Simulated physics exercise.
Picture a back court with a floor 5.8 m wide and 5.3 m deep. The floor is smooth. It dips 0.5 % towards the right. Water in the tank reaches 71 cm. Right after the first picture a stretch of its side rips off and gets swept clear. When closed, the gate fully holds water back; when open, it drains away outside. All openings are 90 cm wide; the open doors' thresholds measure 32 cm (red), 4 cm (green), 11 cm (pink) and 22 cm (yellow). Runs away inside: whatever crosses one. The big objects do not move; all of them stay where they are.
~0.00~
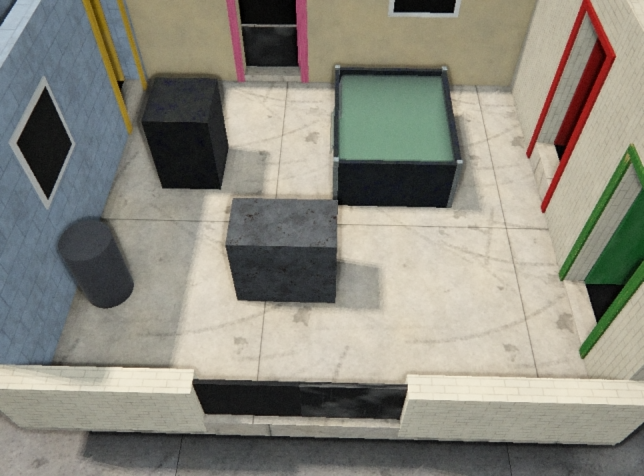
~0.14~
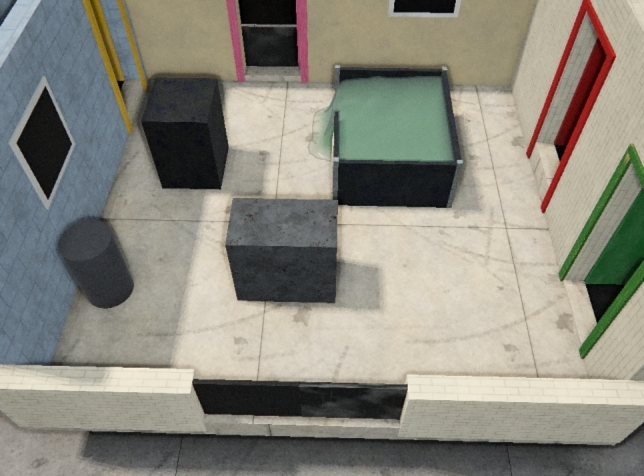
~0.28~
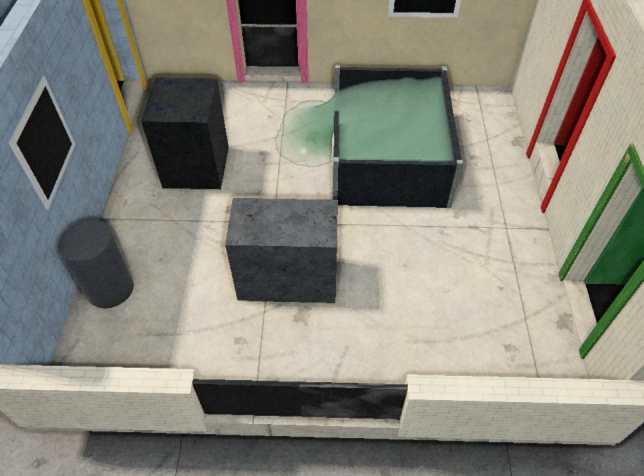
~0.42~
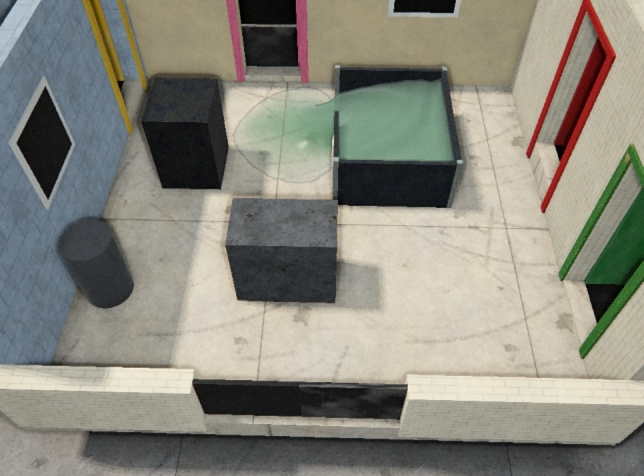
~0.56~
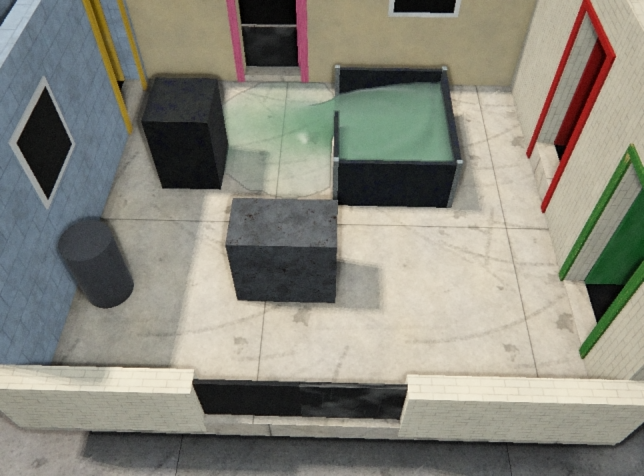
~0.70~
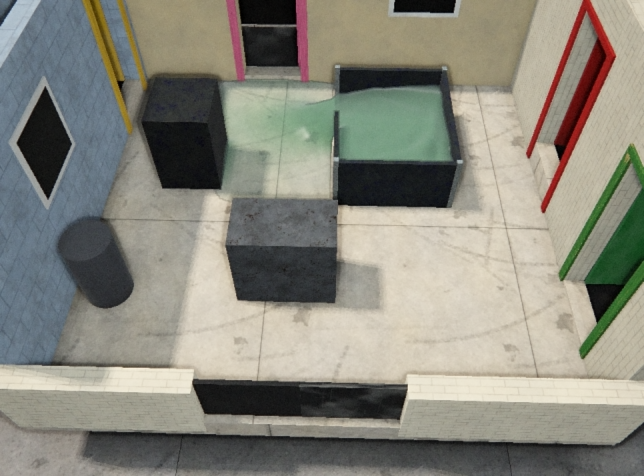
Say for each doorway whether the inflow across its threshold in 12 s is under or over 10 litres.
Inflow in 12 s: Red door, under; green door, over; pink door, over; yellow door, over.
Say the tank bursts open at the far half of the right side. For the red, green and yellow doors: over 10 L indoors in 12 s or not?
The red door comes out less than that, the green door more than that and the yellow door less than that.
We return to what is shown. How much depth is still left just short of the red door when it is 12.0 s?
8.5 cm.
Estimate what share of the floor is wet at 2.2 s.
I'd say around 40 %.
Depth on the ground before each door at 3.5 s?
Centimetres: Red 0 / green 0 / pink 15 / yellow 20.
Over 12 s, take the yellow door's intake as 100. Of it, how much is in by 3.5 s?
Around 100 percent.
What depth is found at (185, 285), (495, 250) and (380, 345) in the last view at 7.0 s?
Spot one 10 cm, spot two 2 cm, spot three 3 cm.
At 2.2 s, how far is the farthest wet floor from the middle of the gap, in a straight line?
Distance: Approx. 4.4 m.
After 1.4 s water covers 25 % of the floor and is deepest (46 cm) near (147, 83); red door not reached, green door not reached, pink door 21 cm at the sill, 10 L in, yellow door 31 cm at the sill, 1 L in.
After 2.2 s water covers 40 % of the floor and is deepest (38 cm) near (179, 91); red door not reached, green door not reached, pink door 16 cm at the sill, 41 L in, yellow door 34 cm at the sill, 45 L in.
After 3.5 s water covers 50 % of the floor and is deepest (24 cm) near (85, 268); red door not reached, green door not reached, pink door 15 cm at the sill, 53 L in, yellow door 20 cm at the sill, 71 L in.
After 7.0 s water covers 90 % of the floor and is deepest (14 cm) near (230, 284); red door 2 cm at the sill, 0 L in, green door 8 cm at the sill, 1 L in, pink door 11 cm at the sill, 77 L in, yellow door 11 cm at the sill, 72 L in.
After 12.0 s water covers 100 % of the floor and is deepest (10 cm) near (524, 145); red door 9 cm at the sill, 0 L in, green door 9 cm at the sill, 58 L in, pink door 6 cm at the sill, 78 L in, yellow door 6 cm at the sill, 72 L in.
